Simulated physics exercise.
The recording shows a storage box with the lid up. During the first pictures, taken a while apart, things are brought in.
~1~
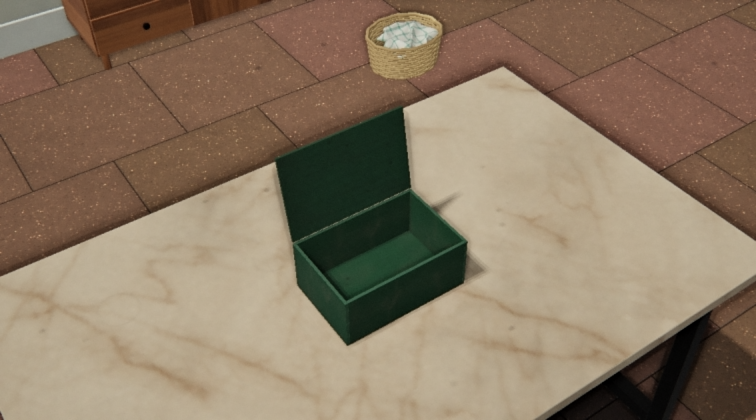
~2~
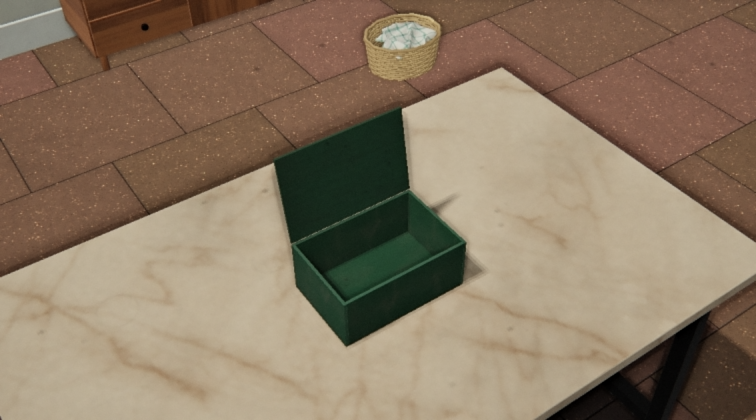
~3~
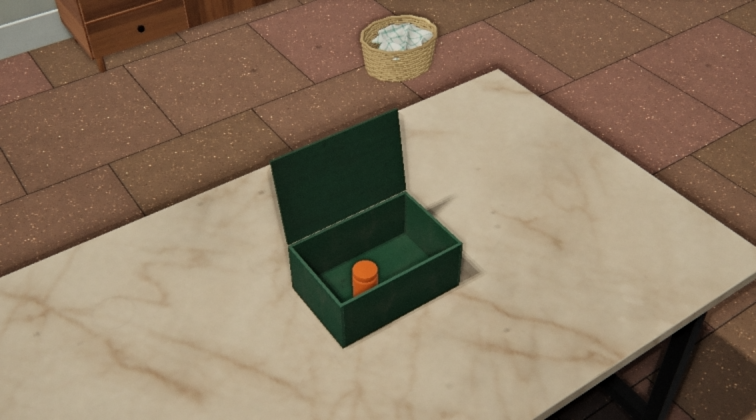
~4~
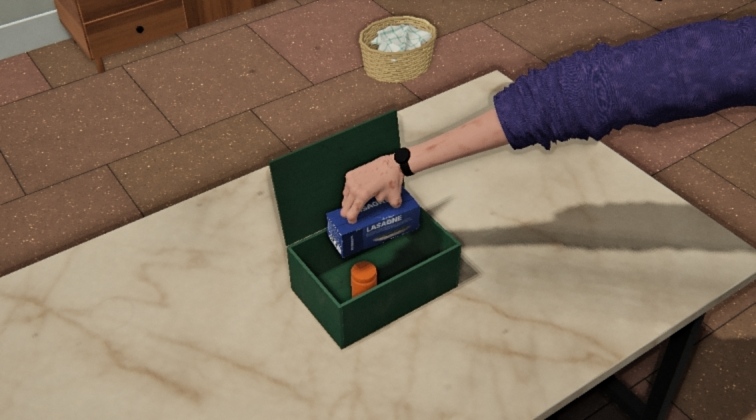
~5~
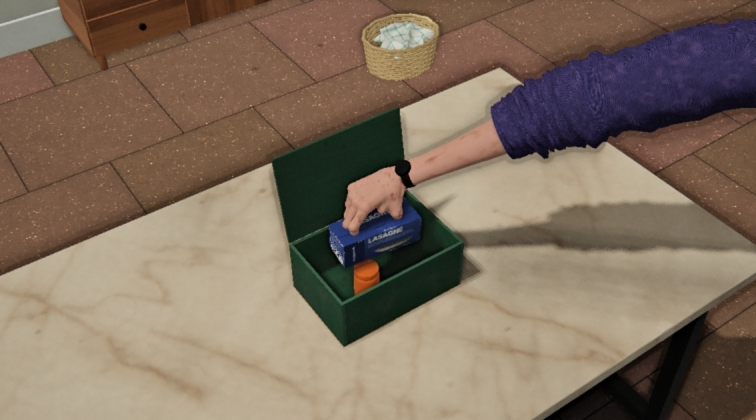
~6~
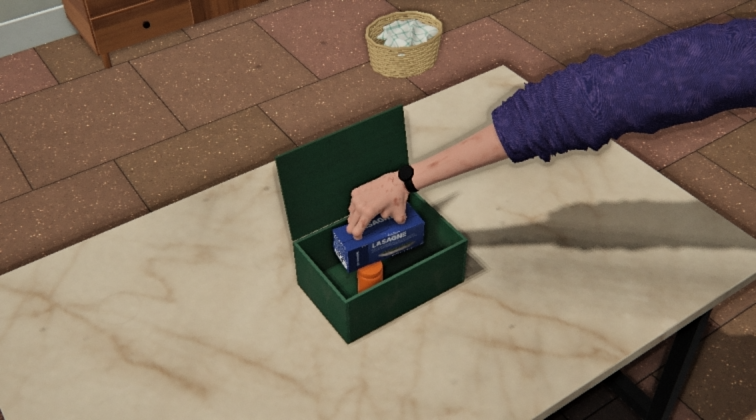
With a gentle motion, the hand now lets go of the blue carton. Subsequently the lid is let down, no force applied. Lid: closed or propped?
I predict it will fully lower.
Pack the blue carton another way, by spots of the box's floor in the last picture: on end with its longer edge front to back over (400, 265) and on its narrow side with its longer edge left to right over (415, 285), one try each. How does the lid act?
On the first try the lid remains open; on the second it remains open.
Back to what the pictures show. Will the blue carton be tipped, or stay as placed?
By the end it has leaned over.
Then, 1.20 s later than the last frame, lid starting down; blue carton on its side near (361, 262).
Then, 1.80 s later than the last frame, lid 42° above the rim; blue carton on its side near (361, 262).
When it is over, lid shut; lying over in the box, blue carton; orange shaker as before. End places, in pixels of the last picture, blue carton near (361, 262).
